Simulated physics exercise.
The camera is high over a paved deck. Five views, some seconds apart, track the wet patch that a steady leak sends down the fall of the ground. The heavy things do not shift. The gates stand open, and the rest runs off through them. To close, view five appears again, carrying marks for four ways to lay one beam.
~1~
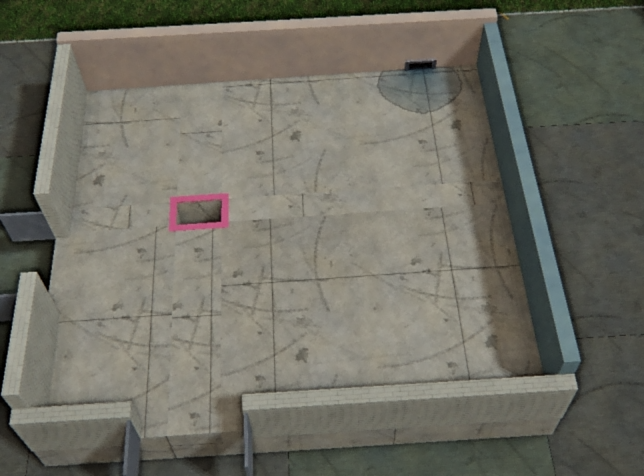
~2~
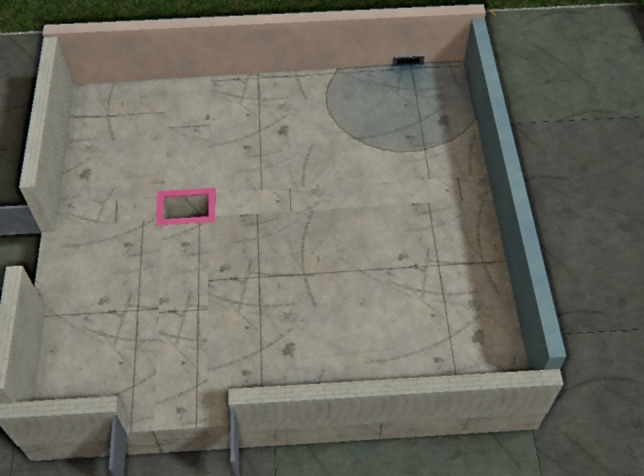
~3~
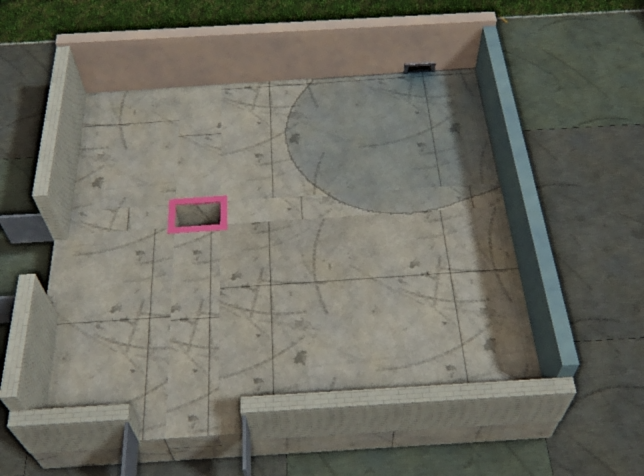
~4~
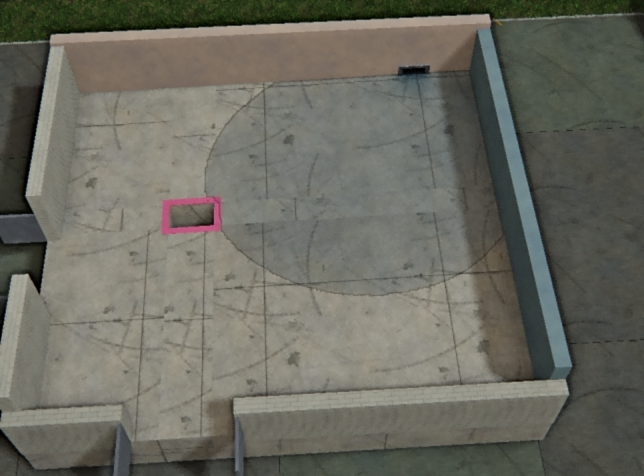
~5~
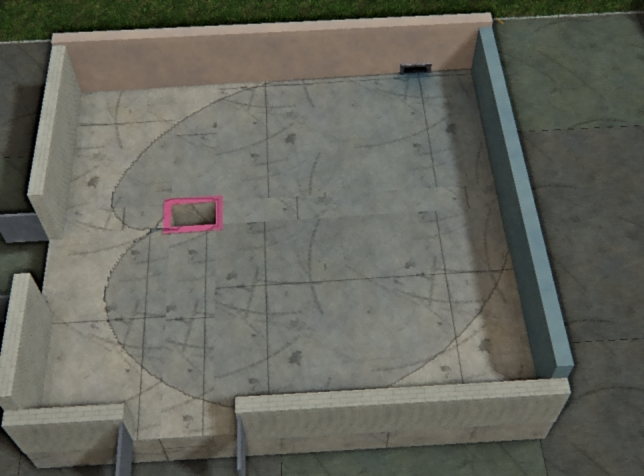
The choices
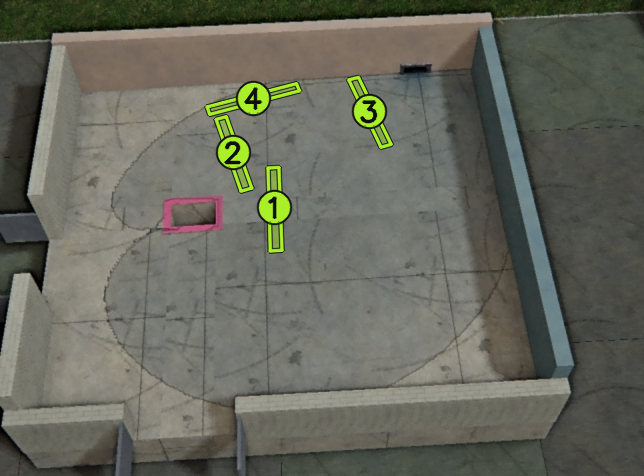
Water spreads from a dark opening at the foot of the pinkish back wall, near the right corner of a pale, cracked deck seen from high above. Cream walls with gaps at the left and front and a blue wall on the right enclose a pink-rimmed rectangular gully. The bluish sheet widens left and forward, then wraps around the gully, while the view shifts slightly.
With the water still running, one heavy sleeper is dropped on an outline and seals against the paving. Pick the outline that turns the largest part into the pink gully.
Choose 4.
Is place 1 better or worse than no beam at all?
It is worse.
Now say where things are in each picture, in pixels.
Outfall at (420, 65); pink gully at (199, 212); open gate at (195, 420); open gate at (65, 274); water covers 3 % of the ground and shows as far out as (405, 105); pink gully still dry.
Water covers 10 % of the ground and shows as far out as (369, 141); pink gully still dry.
Water covers 20 % of the ground and shows as far out as (377, 208); pink gully still dry.
Water covers 40 % of the ground and shows as far out as (259, 260); pink gully still dry.
Water covers 68 % of the ground and shows as far out as (175, 382); pink gully taking water.
On the marked copy, 1 from (276, 250) to (273, 167); 2 from (221, 118) to (246, 189); 3 from (353, 78) to (386, 145); 4 from (208, 110) to (297, 87).
With 1, about 7 % of the stream runs into the pink gully, about 92 % out by the gates.
With 2, about 7 % of the stream runs into the pink gully, about 93 % out by the gates.
With 3, next to none of the stream runs into the pink gully, about 98 % out by the gates.
With 4, about 16 % of the stream runs into the pink gully, about 84 % out by the gates.
